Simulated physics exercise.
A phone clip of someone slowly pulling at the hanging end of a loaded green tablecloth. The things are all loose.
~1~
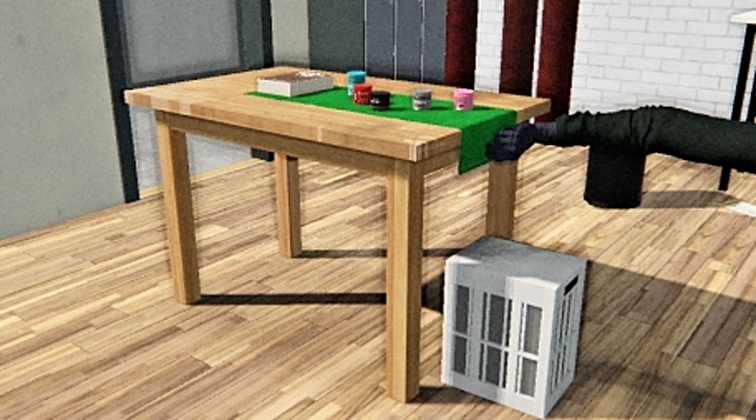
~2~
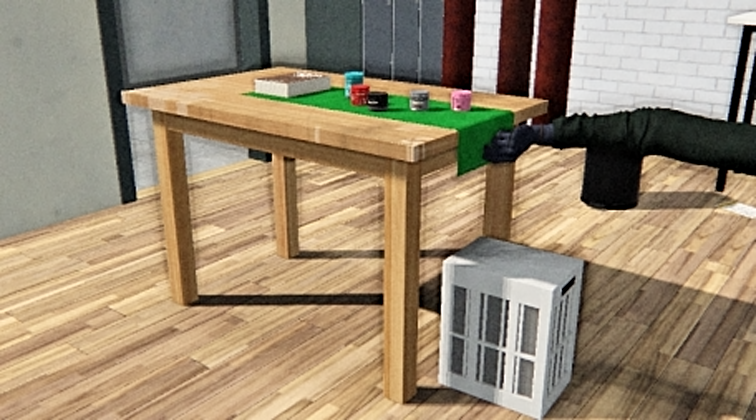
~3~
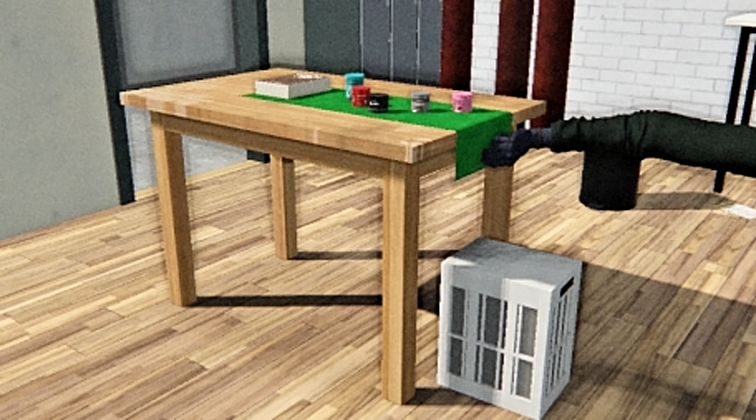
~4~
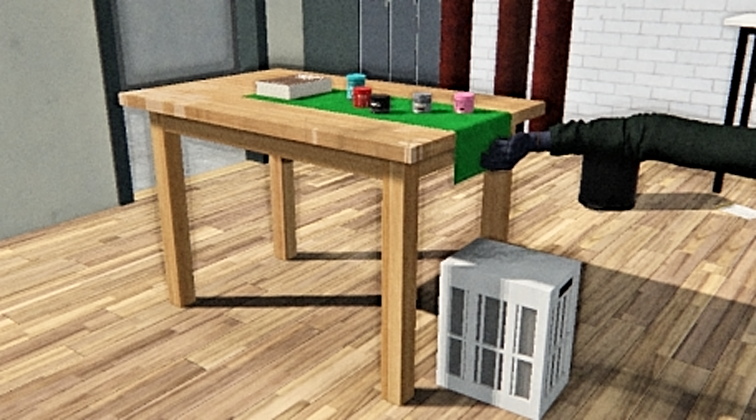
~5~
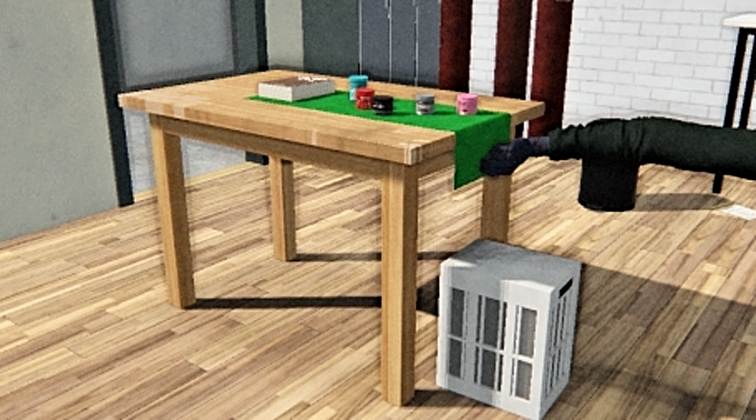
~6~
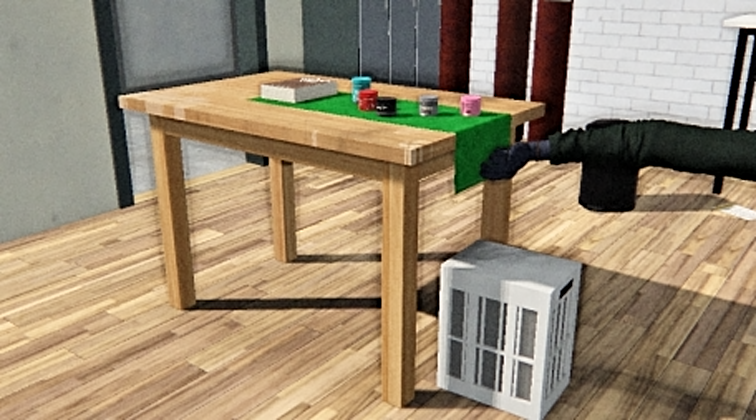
A dark-sleeved arm reaches in from the right toward a wooden table, seen from slightly above in a room with a plank floor and white brick wall. A white box, a turquoise can and red, black, grey and pink pots sit along a green cloth, with a pale crate below. The gloved hand slowly draws the hanging end downward, and the pots shift slightly right with the cloth.
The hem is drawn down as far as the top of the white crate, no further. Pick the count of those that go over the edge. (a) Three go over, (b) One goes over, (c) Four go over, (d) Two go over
Option d: Two go over.
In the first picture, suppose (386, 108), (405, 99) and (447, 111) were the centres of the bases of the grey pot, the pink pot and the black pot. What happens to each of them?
The grey pot stays on, the pink pot holds on, the black pot drops off.
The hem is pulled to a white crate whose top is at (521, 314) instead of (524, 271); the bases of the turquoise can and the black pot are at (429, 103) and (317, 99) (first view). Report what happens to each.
Result: Turquoise can gone, black pot still there.
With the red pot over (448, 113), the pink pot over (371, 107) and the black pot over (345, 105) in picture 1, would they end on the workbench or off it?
Red pot: Goes. Pink pot: Stays. Black pot: Stays.
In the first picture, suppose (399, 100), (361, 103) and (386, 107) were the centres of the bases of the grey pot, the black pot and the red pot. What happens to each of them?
Start with the grey pot, which is kept; next the black pot, which is kept; last the red pot, which is kept.
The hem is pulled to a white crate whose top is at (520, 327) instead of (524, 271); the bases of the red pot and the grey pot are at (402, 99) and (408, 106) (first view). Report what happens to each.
First the red pot: It ends off the top. Then the grey pot: It ends off the top.
Early on, hem near (482, 210); all still up.
Midway, hem on the crate; pink pot gone.
Near the end, hem on the crate; pink pot and grey pot gone.
Finally, hem on the crate; pink pot and grey pot gone. The count of fallen things is two.
